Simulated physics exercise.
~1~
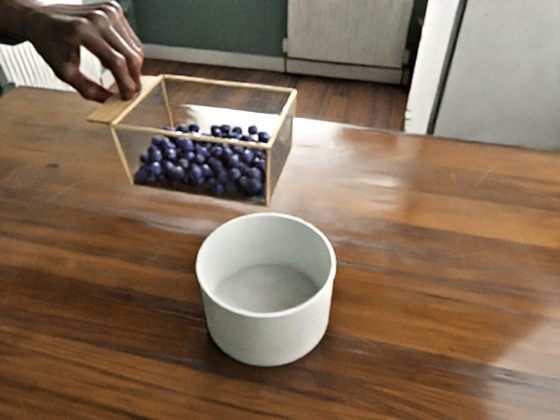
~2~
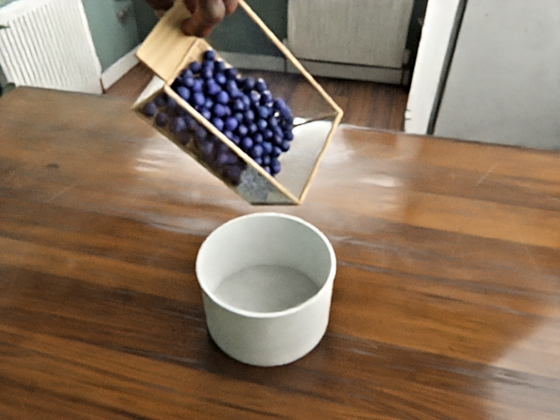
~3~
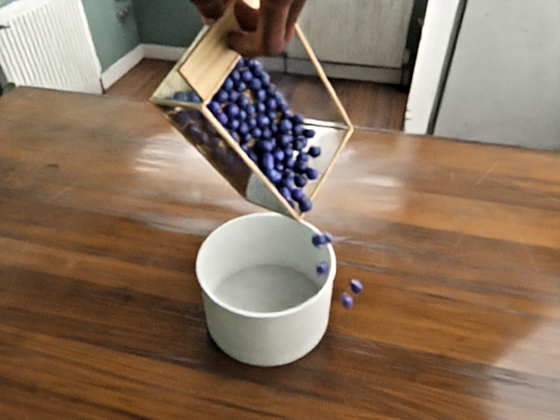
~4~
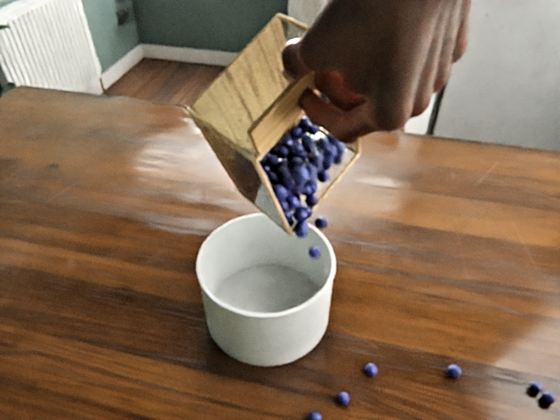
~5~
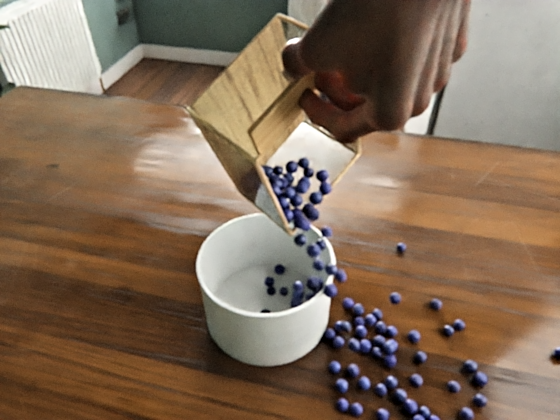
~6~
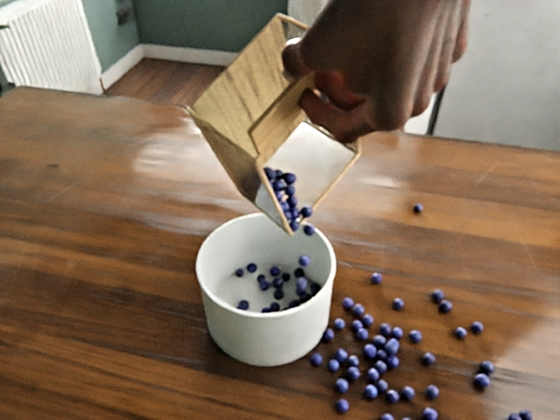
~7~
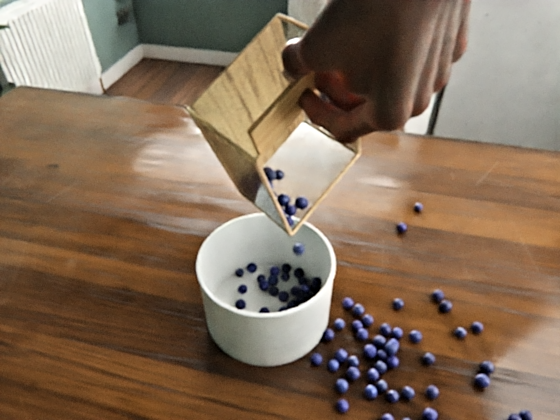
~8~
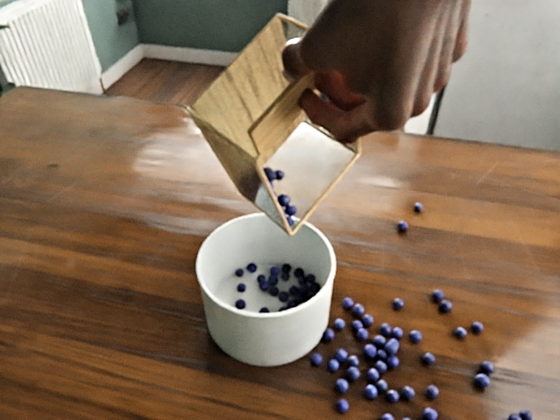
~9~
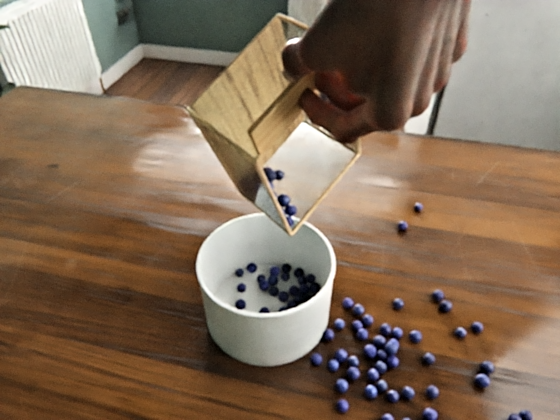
Blueberries tumbling from a clear box tipped by a hand, some landing in a white pot, many scattering across the wooden table.
